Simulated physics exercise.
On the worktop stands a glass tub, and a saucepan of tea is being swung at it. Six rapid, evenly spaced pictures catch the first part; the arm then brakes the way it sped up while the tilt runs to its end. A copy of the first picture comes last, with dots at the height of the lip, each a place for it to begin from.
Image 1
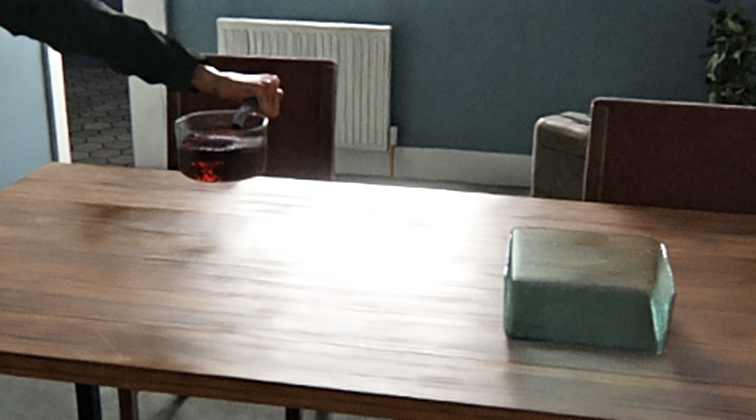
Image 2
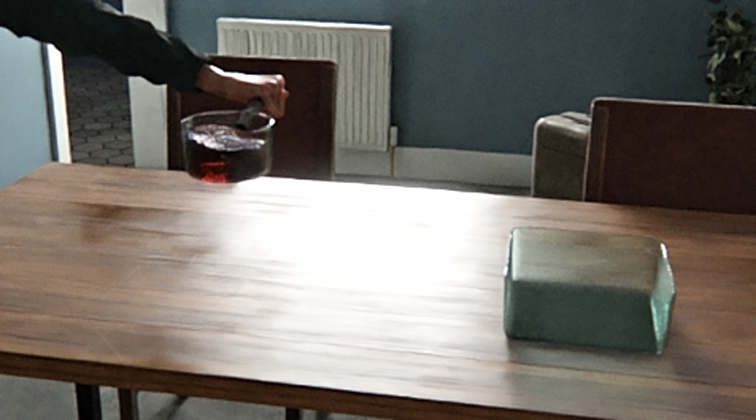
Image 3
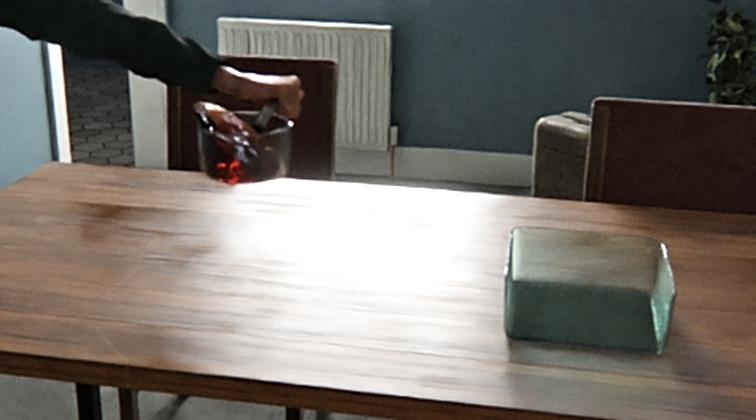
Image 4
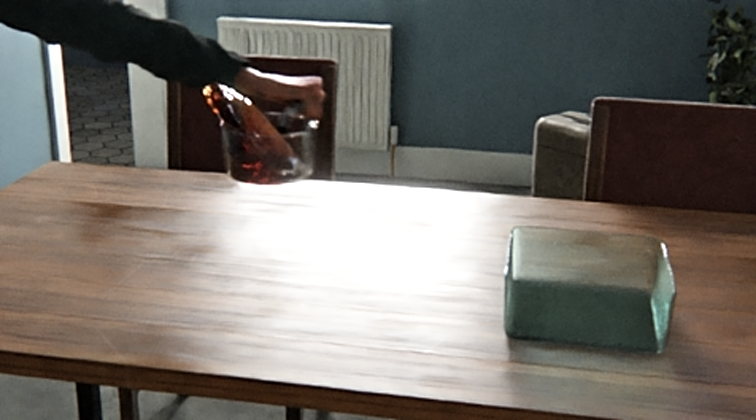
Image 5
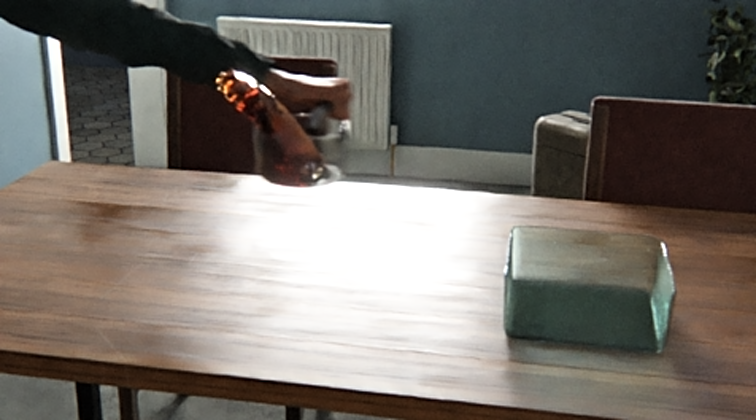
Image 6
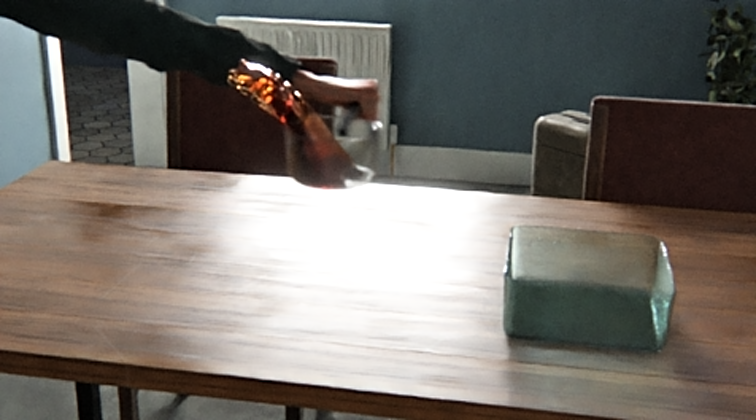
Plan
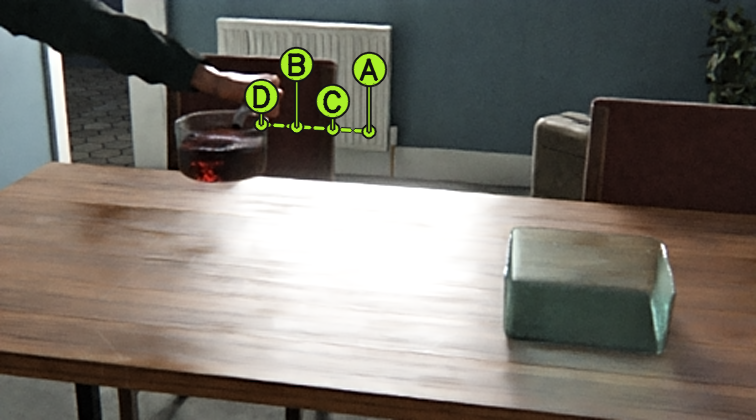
The footage shows an arm swinging a clear pan of dark reddish tea rightward above a wooden table toward a greenish glass tub, as the tea surges up over the pan's left rim and stretches out beneath the sleeve.
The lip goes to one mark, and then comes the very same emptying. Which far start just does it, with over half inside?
Take C.
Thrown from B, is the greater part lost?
Yes, that goes wrong.
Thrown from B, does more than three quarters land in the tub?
No.
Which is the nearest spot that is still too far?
The answer is B.
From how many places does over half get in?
Two.
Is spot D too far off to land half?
Yes, that goes wrong.
On the marked copy, A at (369, 131); B at (296, 126); C at (332, 129); D at (261, 124).
Choosing A, about 77 % lands in the tub, 16 % falls short and 7 % goes beside or beyond.
Choosing B, about 33 % lands in the tub, 63 % falls short and 4 % goes beside or beyond.
Choosing C, about 73 % lands in the tub, 22 % falls short and 5 % goes beside or beyond.
Choosing D, about 16 % lands in the tub, 82 % falls short.
